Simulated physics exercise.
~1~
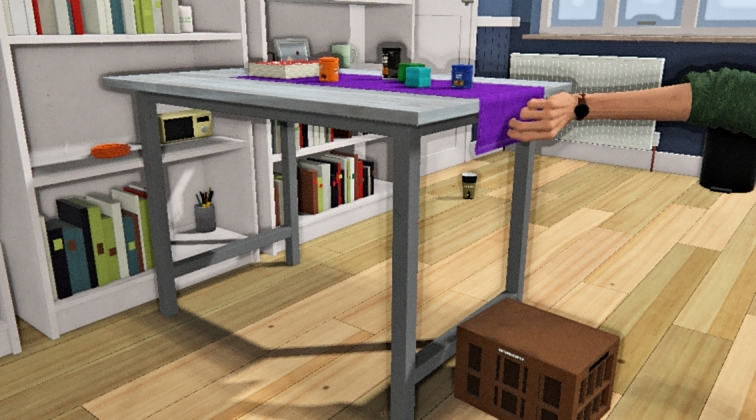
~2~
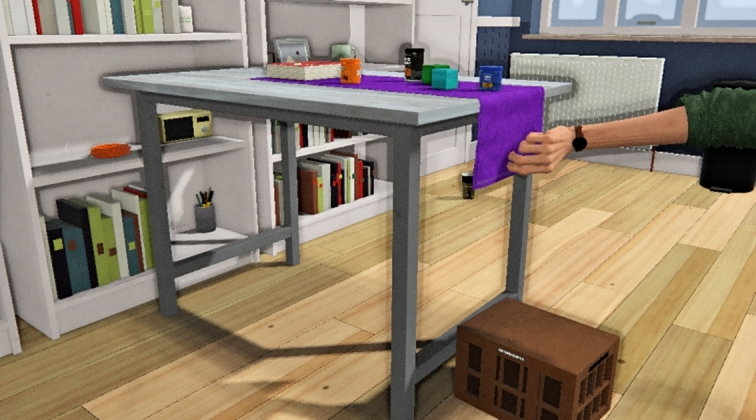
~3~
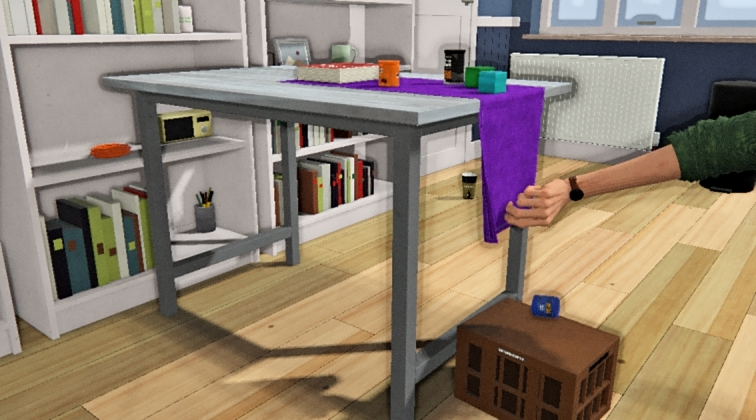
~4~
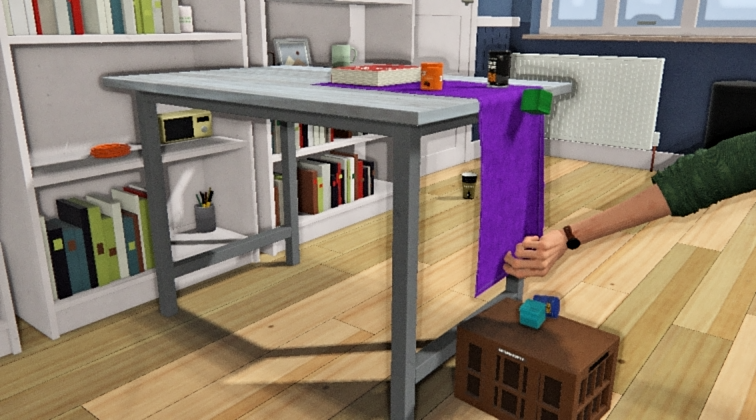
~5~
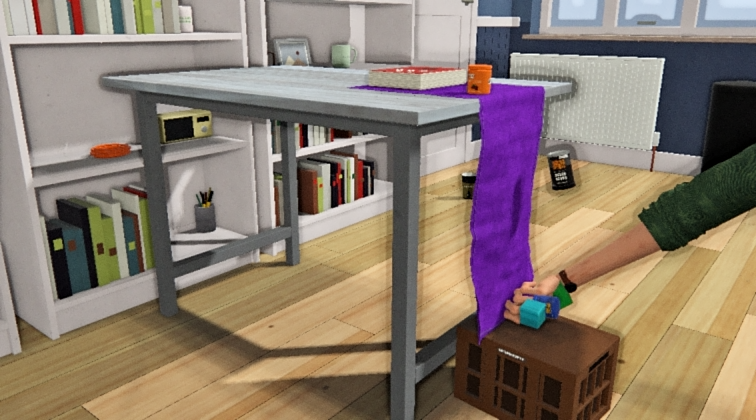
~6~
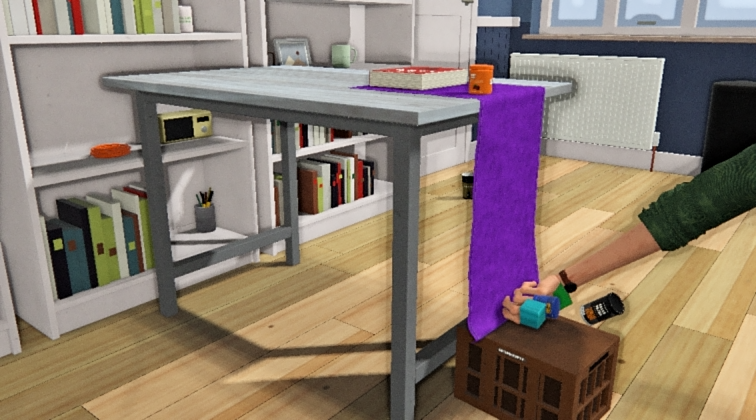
At a desk by bookshelves, a hand drags a purple cloth down to a crate, spilling four items, orange pot staying.
